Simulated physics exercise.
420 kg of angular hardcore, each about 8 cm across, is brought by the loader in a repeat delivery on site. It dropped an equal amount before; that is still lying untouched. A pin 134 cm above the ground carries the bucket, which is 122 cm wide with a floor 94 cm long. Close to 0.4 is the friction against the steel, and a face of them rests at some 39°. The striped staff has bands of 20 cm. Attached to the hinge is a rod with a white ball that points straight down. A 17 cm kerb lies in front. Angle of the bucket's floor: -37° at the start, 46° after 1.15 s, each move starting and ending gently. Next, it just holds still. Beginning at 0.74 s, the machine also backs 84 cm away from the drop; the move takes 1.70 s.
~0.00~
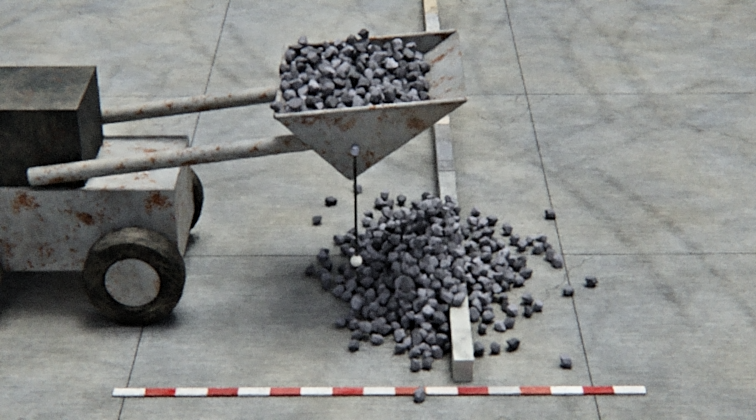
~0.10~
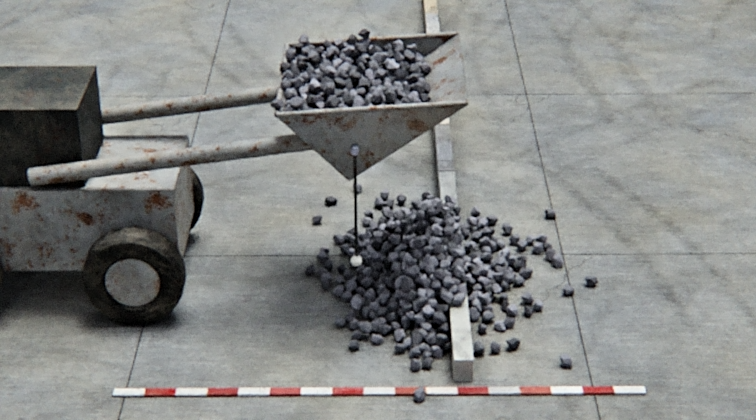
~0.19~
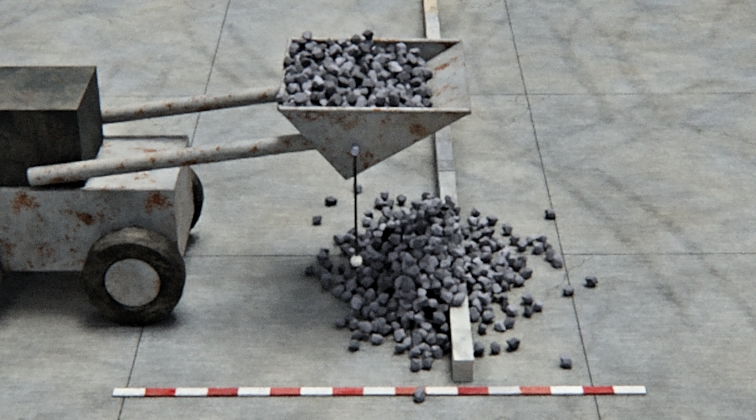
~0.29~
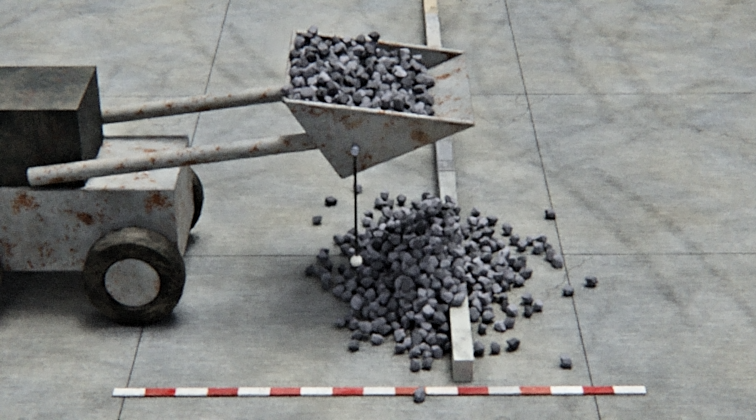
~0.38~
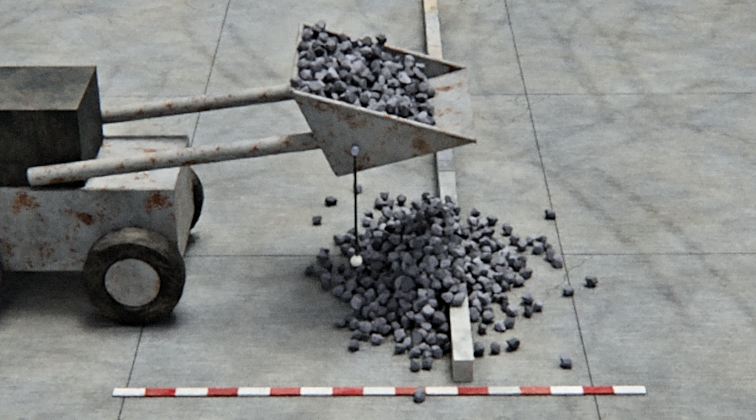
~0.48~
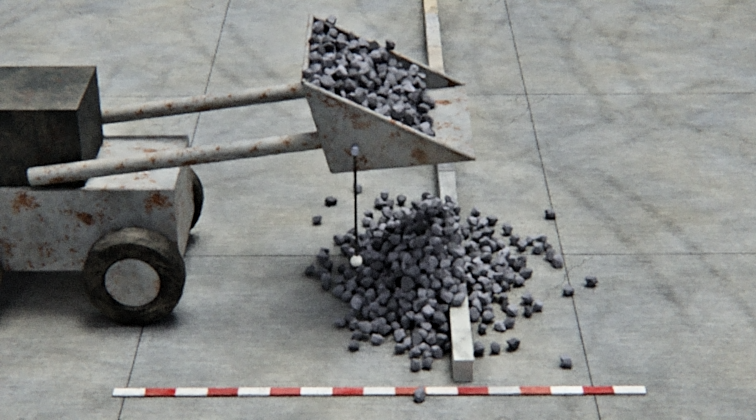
A small rusty machine holding a bucket of dark stones above a heaped pile, slowly tilting the bucket's right-hand lip downward.
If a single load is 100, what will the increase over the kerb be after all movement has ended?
The increase will be around 38 per cent.
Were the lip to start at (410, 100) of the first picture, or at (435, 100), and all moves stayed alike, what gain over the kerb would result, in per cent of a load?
Near 0 in a hundred, then near 15 in a hundred.
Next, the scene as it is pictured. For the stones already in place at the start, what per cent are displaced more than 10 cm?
About 15 %.
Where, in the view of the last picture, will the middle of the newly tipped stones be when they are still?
Roughly pixel (428, 256) in the last view.
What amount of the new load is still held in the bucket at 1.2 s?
Reading: Near 35 % of the load.
After 0.9 s the floor is at 33°; in per cent of one load, 100 in the bucket, 85 on this side of the kerb, 16 over the kerb; the foremost stones are at (559, 266).
After 1.2 s the floor is at 46°; in per cent of one load, 34 in the bucket, 145 on this side of the kerb, 21 over the kerb; the foremost stones are at (559, 266).
After 2.9 s the floor is at 46°; in per cent of one load, 0 in the bucket, 146 on this side of the kerb, 54 over the kerb; the foremost stones are at (616, 260).
After 5.6 s the floor is at 46°; in per cent of one load, 0 in the bucket, 146 on this side of the kerb, 54 over the kerb; the foremost stones are at (616, 260). Net gain over the kerb, 38.
